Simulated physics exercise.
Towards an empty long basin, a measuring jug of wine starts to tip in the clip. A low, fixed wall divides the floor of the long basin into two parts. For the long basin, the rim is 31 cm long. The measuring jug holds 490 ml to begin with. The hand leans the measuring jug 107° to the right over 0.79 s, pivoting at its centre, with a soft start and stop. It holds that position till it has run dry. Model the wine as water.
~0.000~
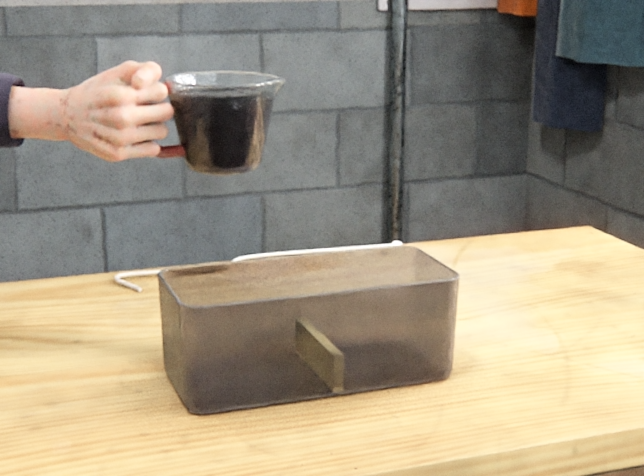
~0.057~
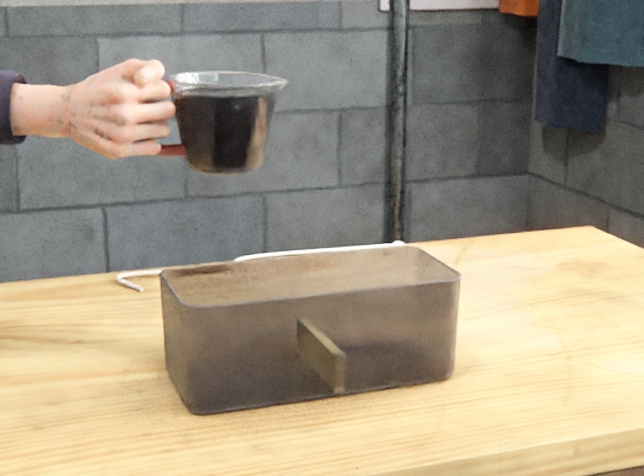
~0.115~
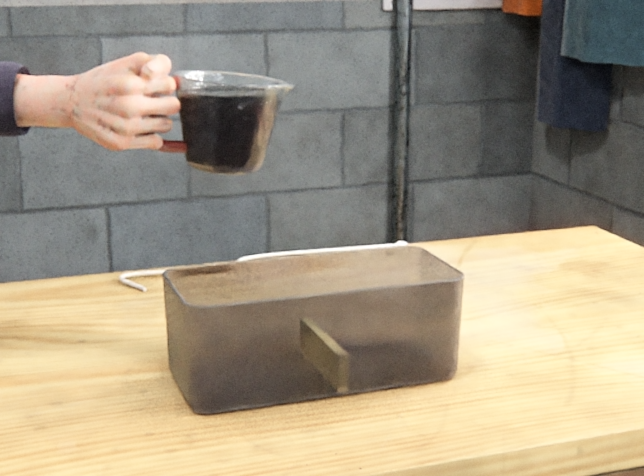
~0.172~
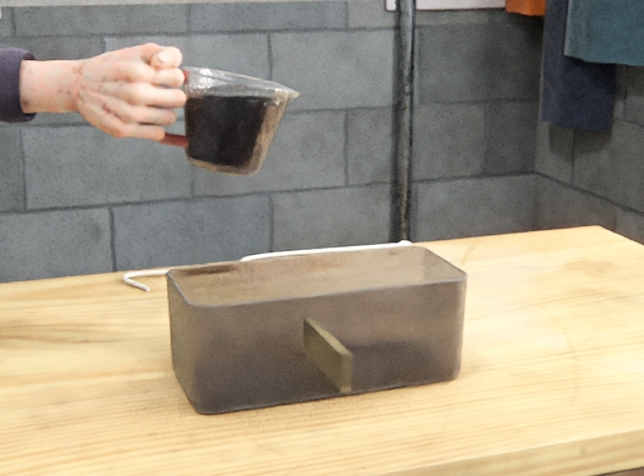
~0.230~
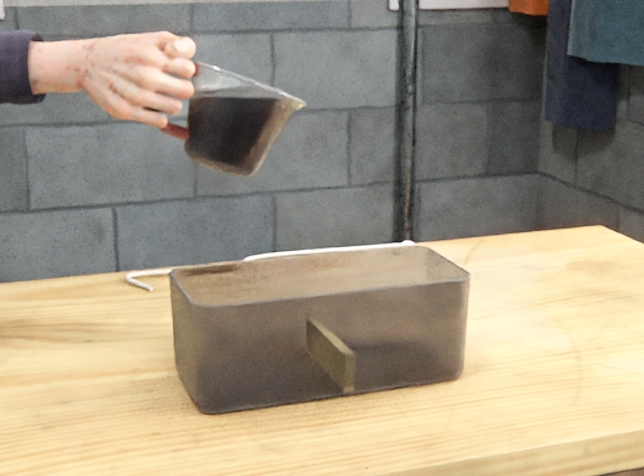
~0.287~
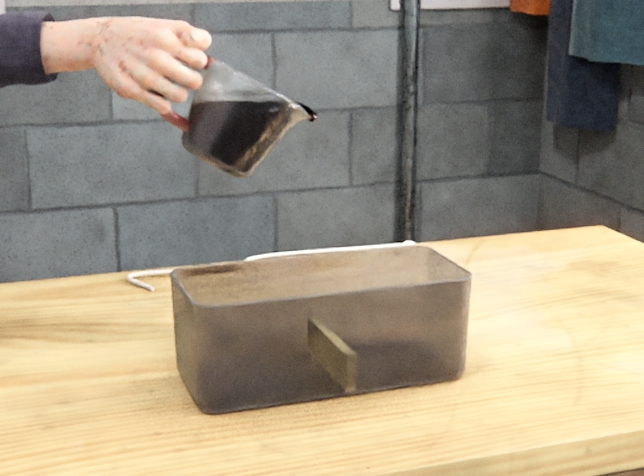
A hand held a clear measuring jug of dark liquid above a long, see-through grey basin on a wooden table, then gradually tilted it to the right until the liquid reached over the lip.
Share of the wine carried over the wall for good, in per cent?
Near 78 per cent.
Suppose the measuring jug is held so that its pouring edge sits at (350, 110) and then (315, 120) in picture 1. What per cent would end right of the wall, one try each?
90 and 90 %.
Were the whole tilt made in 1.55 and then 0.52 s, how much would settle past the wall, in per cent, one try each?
Try 1: Approx. 85 %; try 2: Approx. 70 %.
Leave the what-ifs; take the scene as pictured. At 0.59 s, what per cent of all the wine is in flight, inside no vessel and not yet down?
36 %.
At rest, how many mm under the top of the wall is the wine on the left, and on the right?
About 38 mm on the left, about 22 mm on the right.
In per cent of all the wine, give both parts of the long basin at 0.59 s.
0 on the left, 26 on the right, roughly.
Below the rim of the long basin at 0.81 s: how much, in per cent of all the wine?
About 88 %.
Then, 0.59 s in, the tilt is 91° and 37 per cent is still to pour, 0 is left of the wall and 26 right of it.
Then, 0.81 s in, the tilt is 107° and 3 per cent is still to pour, 12 is left of the wall and 76 right of it.
Then, 1.04 s in, the tilt is 107° and 0 per cent is still to pour, 20 is left of the wall and 78 right of it.
Then, 1.29 s in, the tilt is 107° and 0 per cent is still to pour, 20 is left of the wall and 78 right of it.
Finally, 20 per cent lies left of the wall, 78 right of it and 2 outside.
